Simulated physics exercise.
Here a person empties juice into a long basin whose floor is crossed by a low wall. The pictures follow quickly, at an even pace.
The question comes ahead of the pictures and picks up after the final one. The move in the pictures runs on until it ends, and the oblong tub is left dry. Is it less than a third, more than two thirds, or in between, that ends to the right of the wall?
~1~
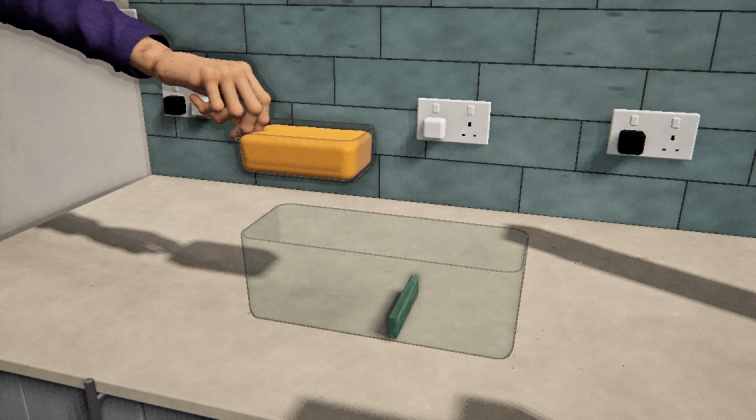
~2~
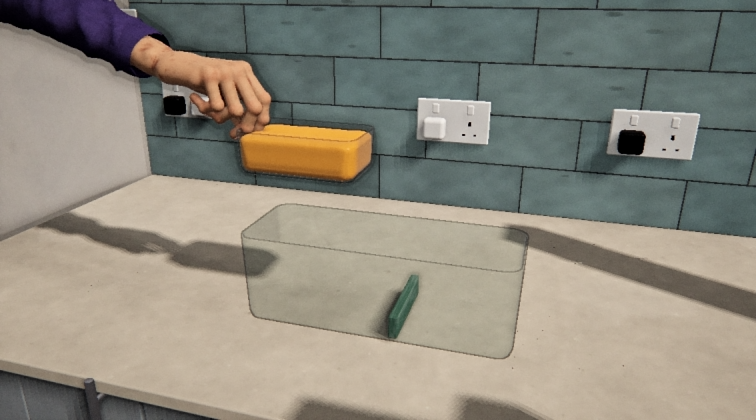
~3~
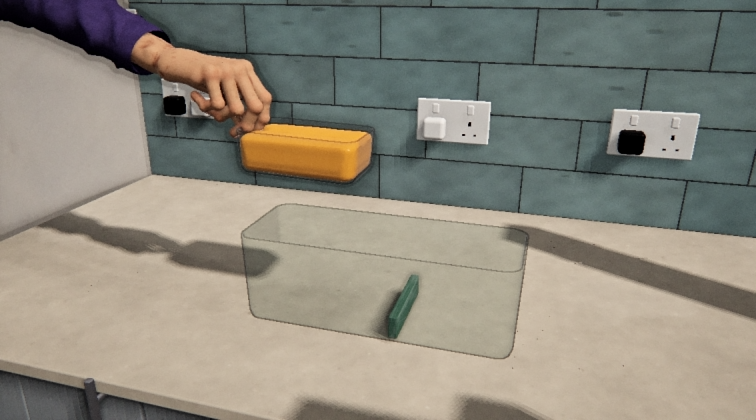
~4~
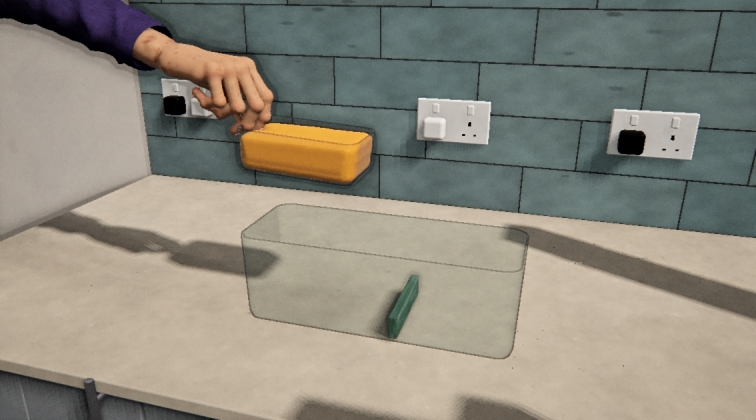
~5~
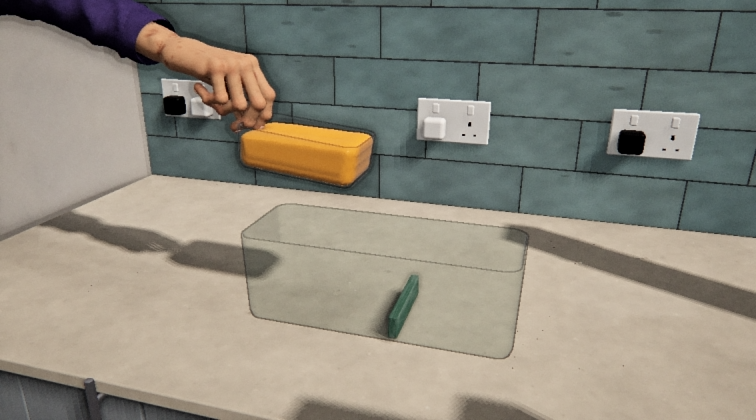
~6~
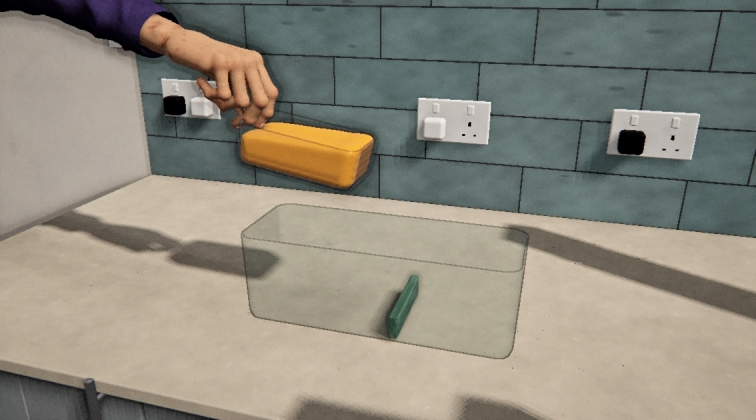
The share right of the wall is going to reach a third without passing two thirds.
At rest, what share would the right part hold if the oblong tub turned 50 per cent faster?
Something like 55 in a hundred.
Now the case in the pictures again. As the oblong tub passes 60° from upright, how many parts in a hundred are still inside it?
Near 30 in a hundred still remains.
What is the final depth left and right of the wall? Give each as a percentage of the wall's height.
I get 30 % for the left and 60 % for the right.
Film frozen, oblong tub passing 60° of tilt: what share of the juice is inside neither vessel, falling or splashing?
Roughly 35 percent.
A moment on, the oblong tub is tipped part way and 32 per cent is still to pour, 5 is left of the wall and 25 right of it.
Next, the oblong tub is tipped on its side and 6 per cent is still to pour, 28 is left of the wall and 59 right of it.
Then the oblong tub is tipped on its side and 1 per cent is still to pour, 39 is left of the wall and 56 right of it.
Later the oblong tub is tipped on its side and 0 per cent is still to pour, 40 is left of the wall and 56 right of it.
In the end 40 per cent lies left of the wall, 56 right of it and 4 outside.
